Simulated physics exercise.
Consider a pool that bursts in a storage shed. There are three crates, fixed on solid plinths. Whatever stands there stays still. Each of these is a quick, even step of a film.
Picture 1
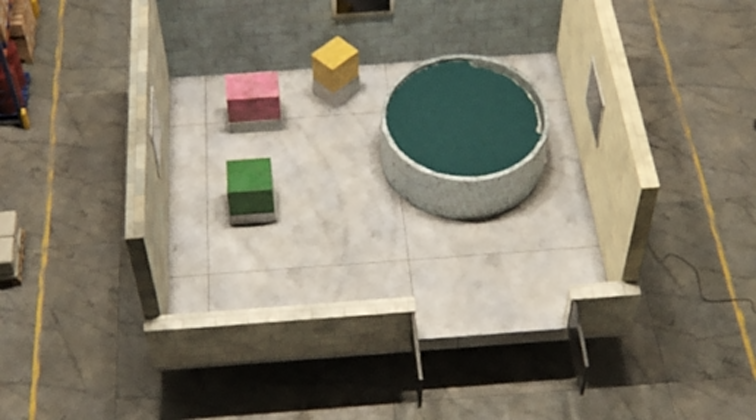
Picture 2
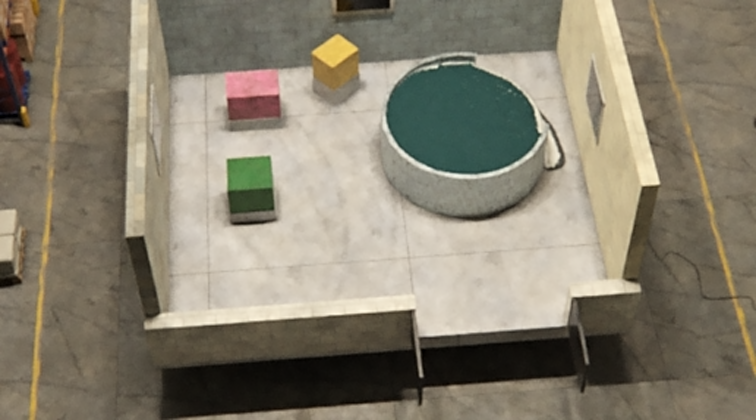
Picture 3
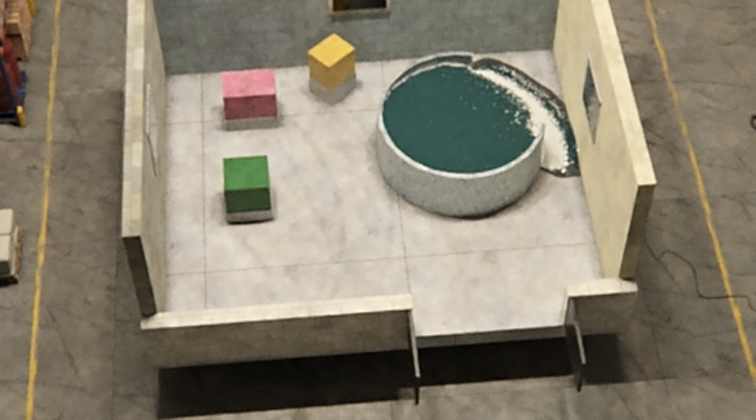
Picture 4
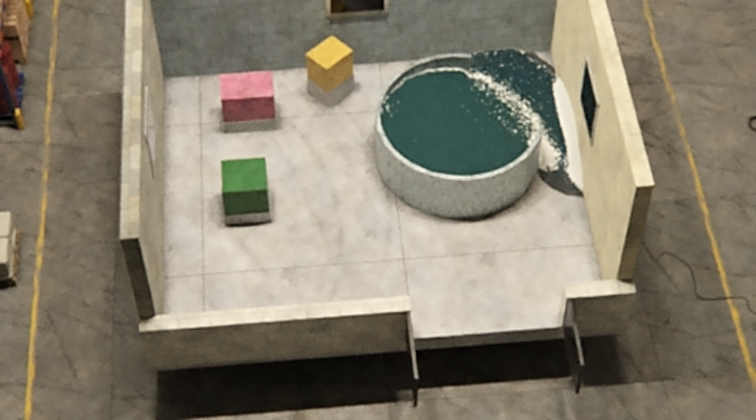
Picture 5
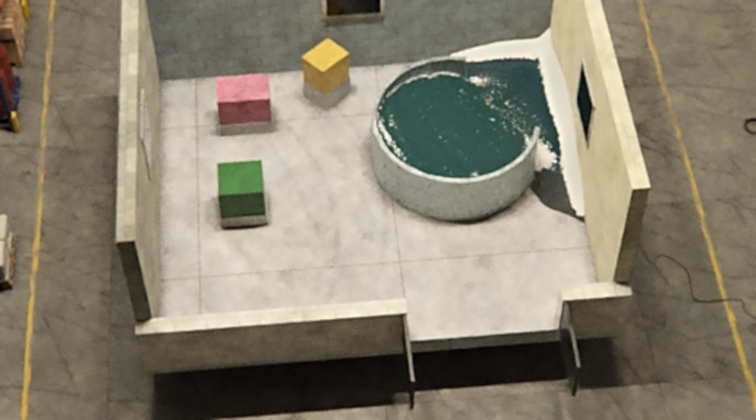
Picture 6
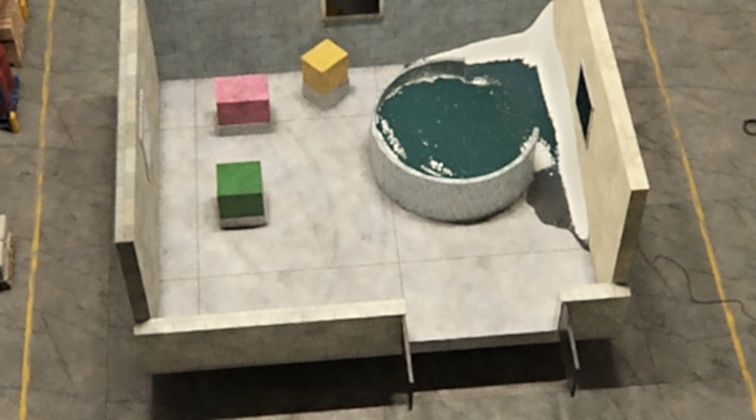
The clip opens on a round pool of dark green water standing whole in a roofless shed, with pink, yellow and green crates to its left. The pool's right side bursts open, and water pours out in white foam, reaches the right wall and spreads along it while the crates stay still.
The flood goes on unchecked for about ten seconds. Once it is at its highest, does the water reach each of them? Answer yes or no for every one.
Green crate: No, it stays dry; pink crate: No, it stays dry; yellow crate: Yes, it gets wet.
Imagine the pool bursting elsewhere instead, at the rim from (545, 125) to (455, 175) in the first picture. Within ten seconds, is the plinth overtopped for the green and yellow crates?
The green crate is untouched and the yellow crate is untouched.
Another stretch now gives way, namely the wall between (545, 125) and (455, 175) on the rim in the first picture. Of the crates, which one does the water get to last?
Answer: The pink one.
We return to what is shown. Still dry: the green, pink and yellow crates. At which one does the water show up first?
The yellow one it is.
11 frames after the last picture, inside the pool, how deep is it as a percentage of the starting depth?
I'd put it near 40 per cent.
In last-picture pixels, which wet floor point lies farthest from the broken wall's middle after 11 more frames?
The wet edge reaches furthest near (247, 76).
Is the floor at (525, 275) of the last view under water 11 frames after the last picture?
Answer: Flooding.
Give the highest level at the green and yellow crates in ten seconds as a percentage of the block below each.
Roughly 80 per cent for the first, 170 per cent for the second.
A moment on, water covers 30 % of the floor; the green crate not reached, the pink crate not reached, the yellow crate water round its plinth.
Next, water covers 45 % of the floor; the green crate not reached, the pink crate water round its plinth, the yellow crate water round its plinth.
Then, water covers 80 % of the floor; the green crate water round its plinth, the pink crate water round its plinth, the yellow crate water round its plinth.
Later, water covers 95 % of the floor; the green crate water round its plinth, the pink crate water round its plinth, the yellow crate water round its plinth.
In the end, water covers 100 % of the floor; the green crate stayed above the water, the pink crate stayed above the water, the yellow crate was topped.
